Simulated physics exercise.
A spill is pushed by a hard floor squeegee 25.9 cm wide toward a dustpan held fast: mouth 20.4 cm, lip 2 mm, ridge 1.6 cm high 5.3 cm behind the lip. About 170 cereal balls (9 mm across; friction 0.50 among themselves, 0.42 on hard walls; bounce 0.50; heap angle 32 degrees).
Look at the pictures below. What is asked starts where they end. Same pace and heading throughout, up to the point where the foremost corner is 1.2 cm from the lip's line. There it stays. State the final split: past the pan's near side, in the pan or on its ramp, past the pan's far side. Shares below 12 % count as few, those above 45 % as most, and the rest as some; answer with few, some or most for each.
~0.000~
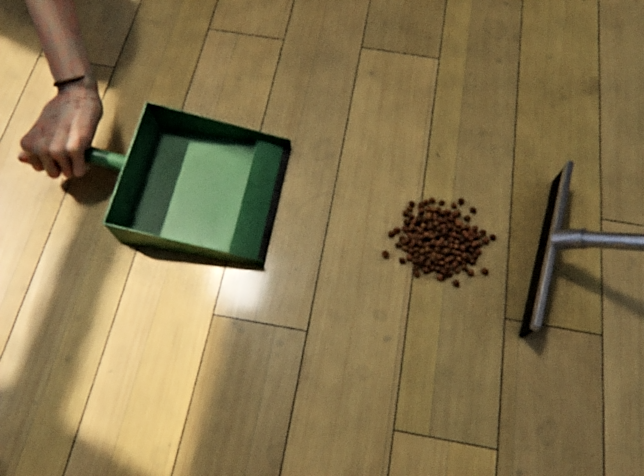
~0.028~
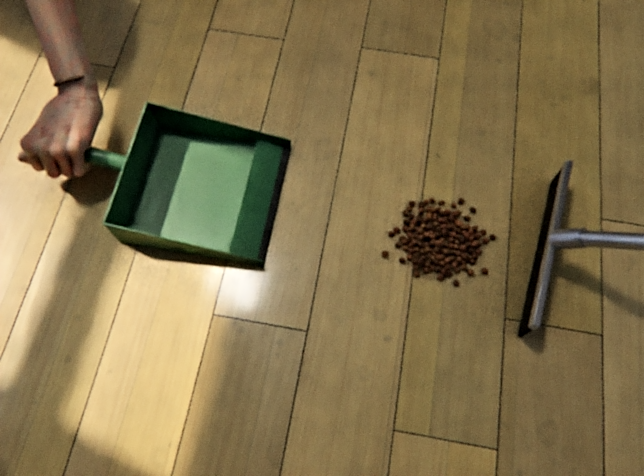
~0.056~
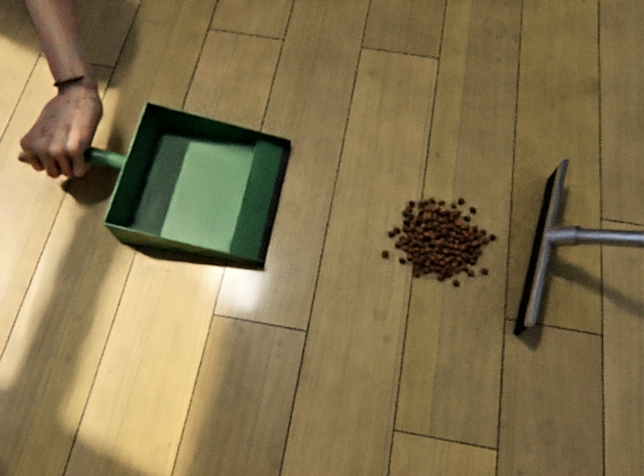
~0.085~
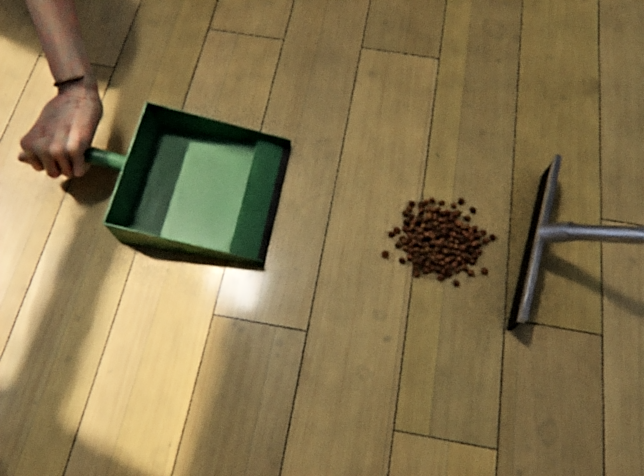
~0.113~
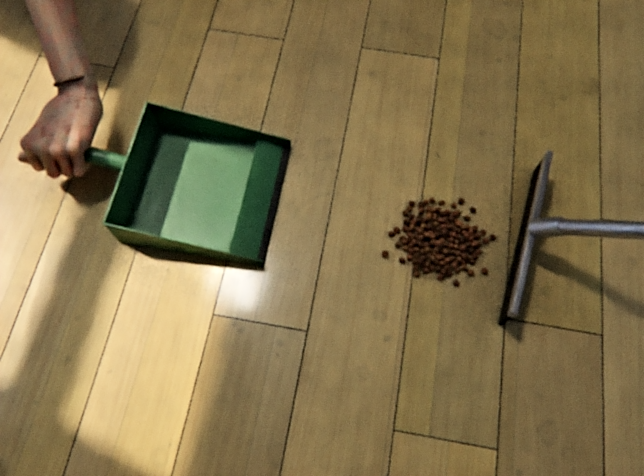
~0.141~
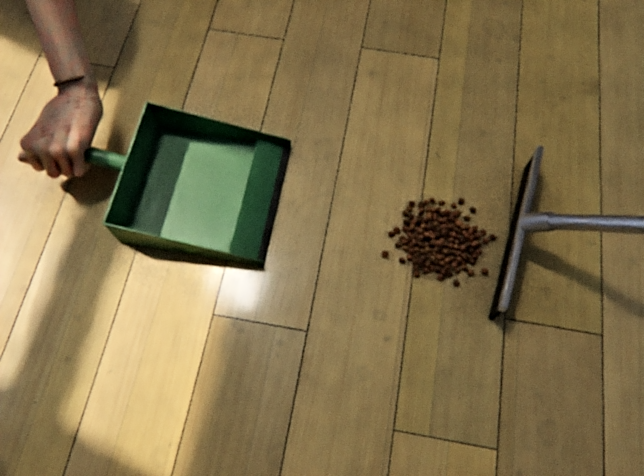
Final split: Near side: Few; pan: Some; far side: Some.
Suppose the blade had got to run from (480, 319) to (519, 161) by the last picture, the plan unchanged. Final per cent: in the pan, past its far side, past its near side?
That ends as pan 35, far 10, and near 5.
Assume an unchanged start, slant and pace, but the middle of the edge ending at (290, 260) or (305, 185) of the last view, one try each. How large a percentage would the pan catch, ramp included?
Some 15 and 40 per cent.
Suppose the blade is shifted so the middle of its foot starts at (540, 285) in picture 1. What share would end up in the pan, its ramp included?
Estimate: Near 30 %.
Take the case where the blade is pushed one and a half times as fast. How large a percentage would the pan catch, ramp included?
Share: Close to 20 %.
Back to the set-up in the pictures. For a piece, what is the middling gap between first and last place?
The figure is about 28 cm.
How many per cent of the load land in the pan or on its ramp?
I'd say close to 20 per cent.
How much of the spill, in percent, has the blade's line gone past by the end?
I'd put it near 25 in a hundred.
Then, at 0.46 s, middle of the blade 20 cm from the lip; 0 % over the lip, far side 0 %, near side 0 %.
After 0.68 s, middle of the blade 9 cm from the lip; 0 % over the lip, far side 20 %, near side 0 %.
Then, at 1.01 s, middle of the blade 3 cm from the lip; 20 % over the lip, far side 35 %, near side 0 %.
In the end, at 1.3 s, near side 0 %, pan 20 %, far side 35 %, in front of the lip or behind the blade 45 %.
